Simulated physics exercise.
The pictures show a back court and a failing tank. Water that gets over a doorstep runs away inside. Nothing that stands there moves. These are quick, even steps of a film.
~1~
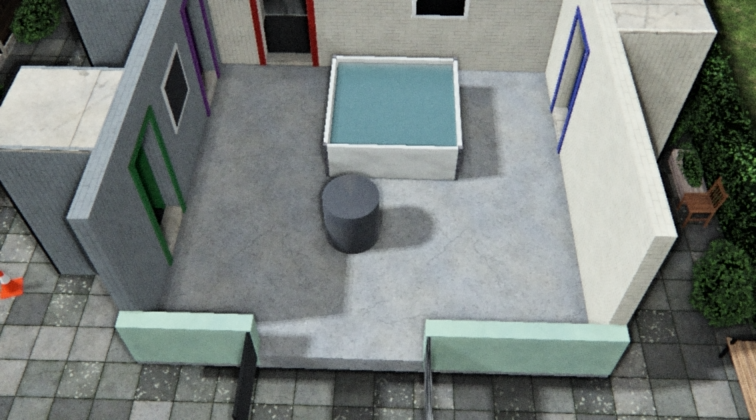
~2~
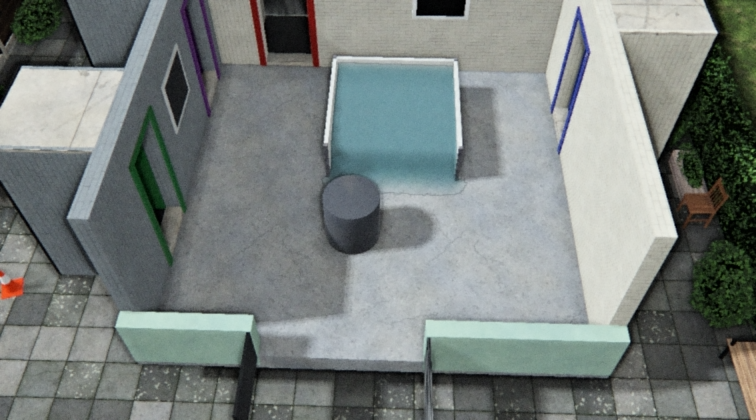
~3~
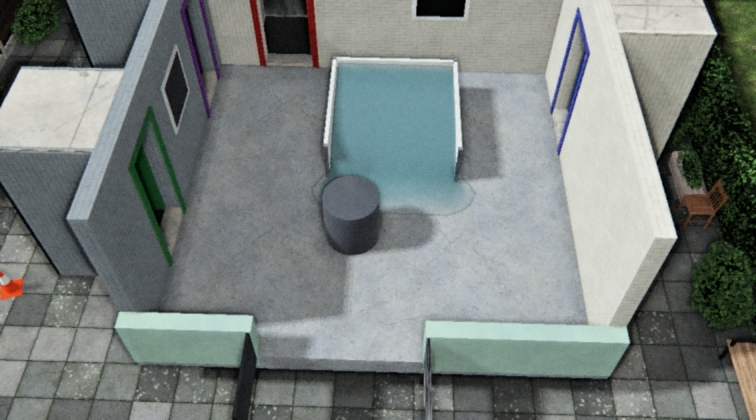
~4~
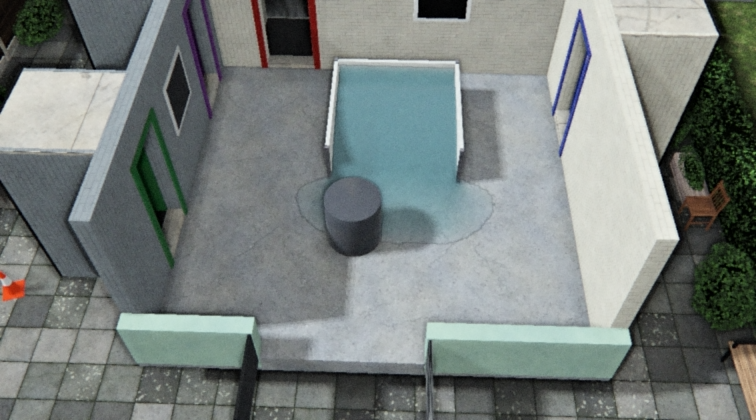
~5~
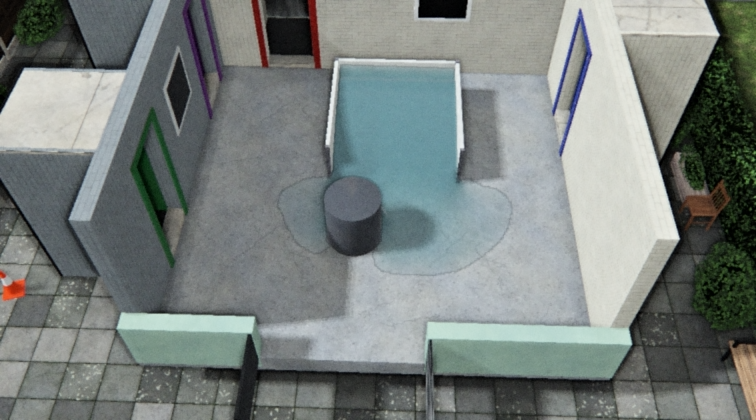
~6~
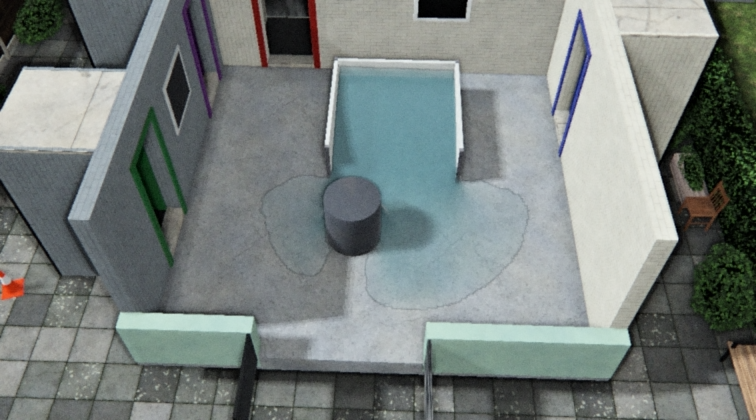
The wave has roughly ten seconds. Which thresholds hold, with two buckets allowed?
The purple door stays under that; the red door stays under that; the green door stays under that; the blue door stays under that.
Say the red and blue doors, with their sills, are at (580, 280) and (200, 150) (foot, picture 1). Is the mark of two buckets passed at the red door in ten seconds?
Red passes that mark.
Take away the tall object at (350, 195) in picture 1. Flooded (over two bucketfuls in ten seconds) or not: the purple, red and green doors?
Then: Purple door takes less, red door is under, green door takes less.
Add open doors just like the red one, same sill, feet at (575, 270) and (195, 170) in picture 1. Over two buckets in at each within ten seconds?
In turn: Is over, keeps below it.
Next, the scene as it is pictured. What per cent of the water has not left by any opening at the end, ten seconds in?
Roughly 72 per cent.
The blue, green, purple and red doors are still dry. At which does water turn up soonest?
First comes the green one.
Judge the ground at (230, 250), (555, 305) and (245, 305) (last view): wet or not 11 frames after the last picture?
In that order: Awash, wet, wet.
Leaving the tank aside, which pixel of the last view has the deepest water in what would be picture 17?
At about (586, 354).
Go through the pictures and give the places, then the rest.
In the first frame, still water in the tank at (394, 104).
In the second frame, the front is at (462, 182), out from the gap at (392, 168).
In the third frame, the front is at (469, 194), out from the gap at (392, 170).
In the fourth frame, the front is at (486, 210), out from the gap at (394, 172).
In the fifth frame, water pours out at (394, 172) and has run to (493, 240).
In the sixth frame, the front is at (444, 301), out from the gap at (393, 172).
A moment on, water covers 40 % of the floor; the purple door not reached, the red door not reached, the green door not reached, the blue door not reached.
Next, water covers 55 % of the floor; the purple door not reached, the red door not reached, the green door wet at the sill, nothing in, the blue door not reached.
Then, water covers 60 % of the floor; the purple door wet at the sill, nothing in, the red door not reached, the green door wet at the sill, nothing in, the blue door not reached.
Later, water covers 90 % of the floor; the purple door wet at the sill, nothing in, the red door wet at the sill, nothing in, the green door wet at the sill, nothing in, the blue door wet at the sill, nothing in.
In the end, water covers 95 % of the floor; the purple door wet at the sill, nothing in, the red door wet at the sill, nothing in, the green door wet at the sill, nothing in, the blue door wet at the sill, nothing in.
